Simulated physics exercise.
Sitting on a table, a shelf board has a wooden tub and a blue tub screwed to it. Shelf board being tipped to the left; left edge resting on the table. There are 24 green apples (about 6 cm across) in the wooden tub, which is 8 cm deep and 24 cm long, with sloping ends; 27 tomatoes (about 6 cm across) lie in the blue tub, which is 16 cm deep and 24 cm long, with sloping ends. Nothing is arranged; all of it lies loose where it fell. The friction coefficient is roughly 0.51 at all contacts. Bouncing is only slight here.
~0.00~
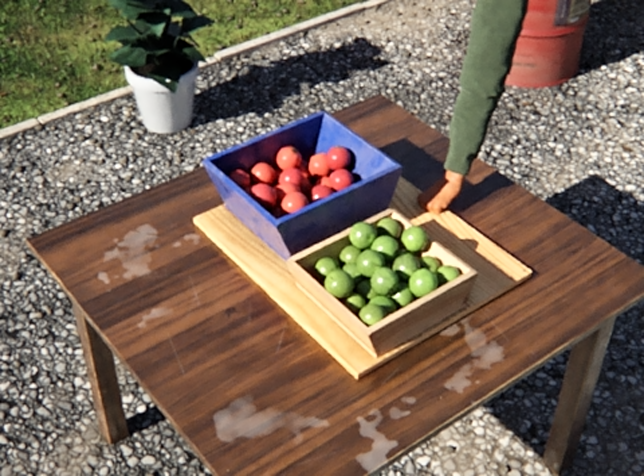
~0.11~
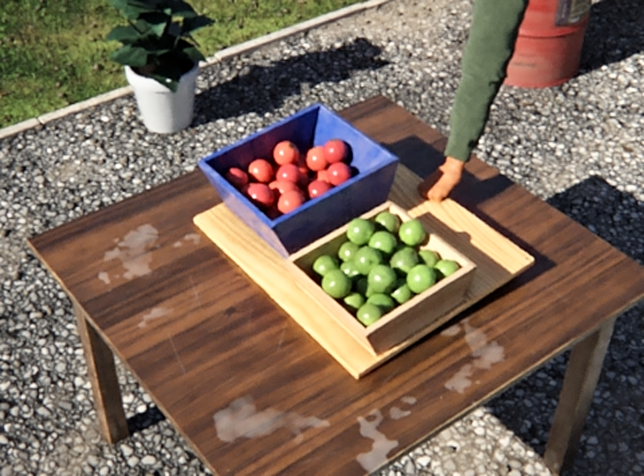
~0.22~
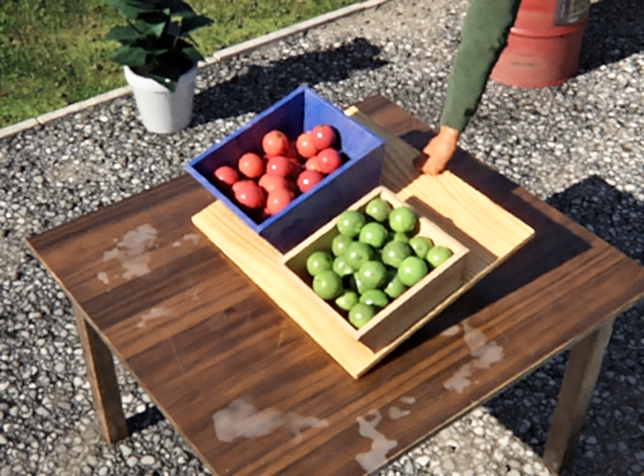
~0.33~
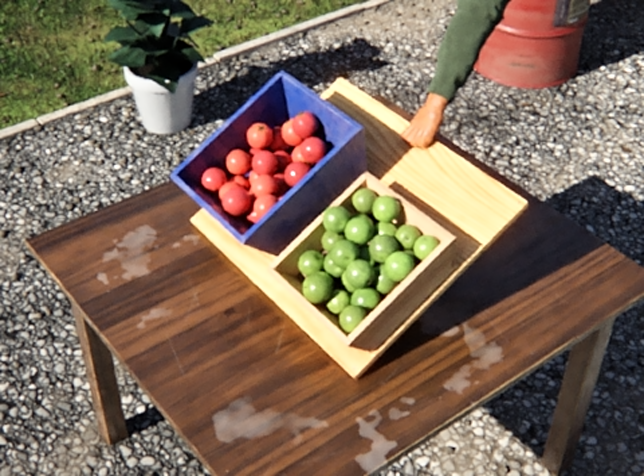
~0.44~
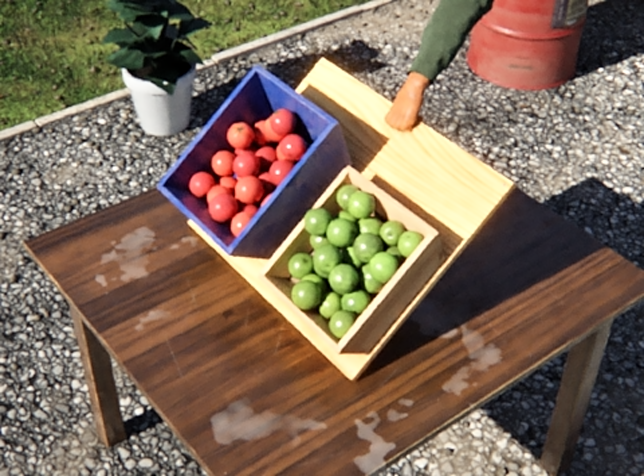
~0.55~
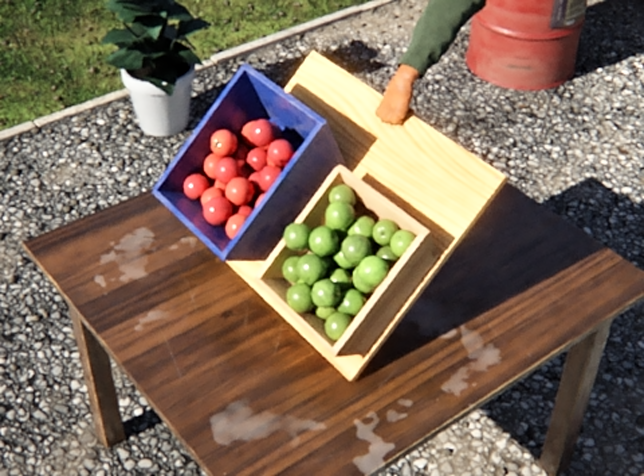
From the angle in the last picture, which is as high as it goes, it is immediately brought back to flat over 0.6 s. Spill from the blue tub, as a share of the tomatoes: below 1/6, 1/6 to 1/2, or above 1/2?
Fraction out: Smaller than one-sixth.
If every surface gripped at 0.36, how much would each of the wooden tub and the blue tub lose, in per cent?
Then the wooden tub sheds 0 per cent, while the blue tub sheds 0 per cent.
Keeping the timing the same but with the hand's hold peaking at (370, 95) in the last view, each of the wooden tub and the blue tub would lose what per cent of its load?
Wooden tub 30%, blue tub 10%.
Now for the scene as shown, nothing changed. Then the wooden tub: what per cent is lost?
Wooden tub - about 0 per cent.
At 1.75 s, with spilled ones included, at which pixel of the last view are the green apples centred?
(364, 286).
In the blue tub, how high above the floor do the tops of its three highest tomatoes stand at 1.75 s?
About 14 cm.
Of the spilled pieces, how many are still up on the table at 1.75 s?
Roughly 1.
After 0.74 s, tilt 32°; 0 of 24 out of the wooden tub and 0 of 27 out of the blue tub.
After 0.98 s, tilt 8°; 1 of 24 out of the wooden tub and 0 of 27 out of the blue tub.
After 1.32 s, tilt 0°; 1 of 24 out of the wooden tub and 0 of 27 out of the blue tub.
Final count (at 1.75 s), 1 of 24 out of the wooden tub and 0 of 27 out of the blue tub. Asked share, 0 of 27, 0 per cent.
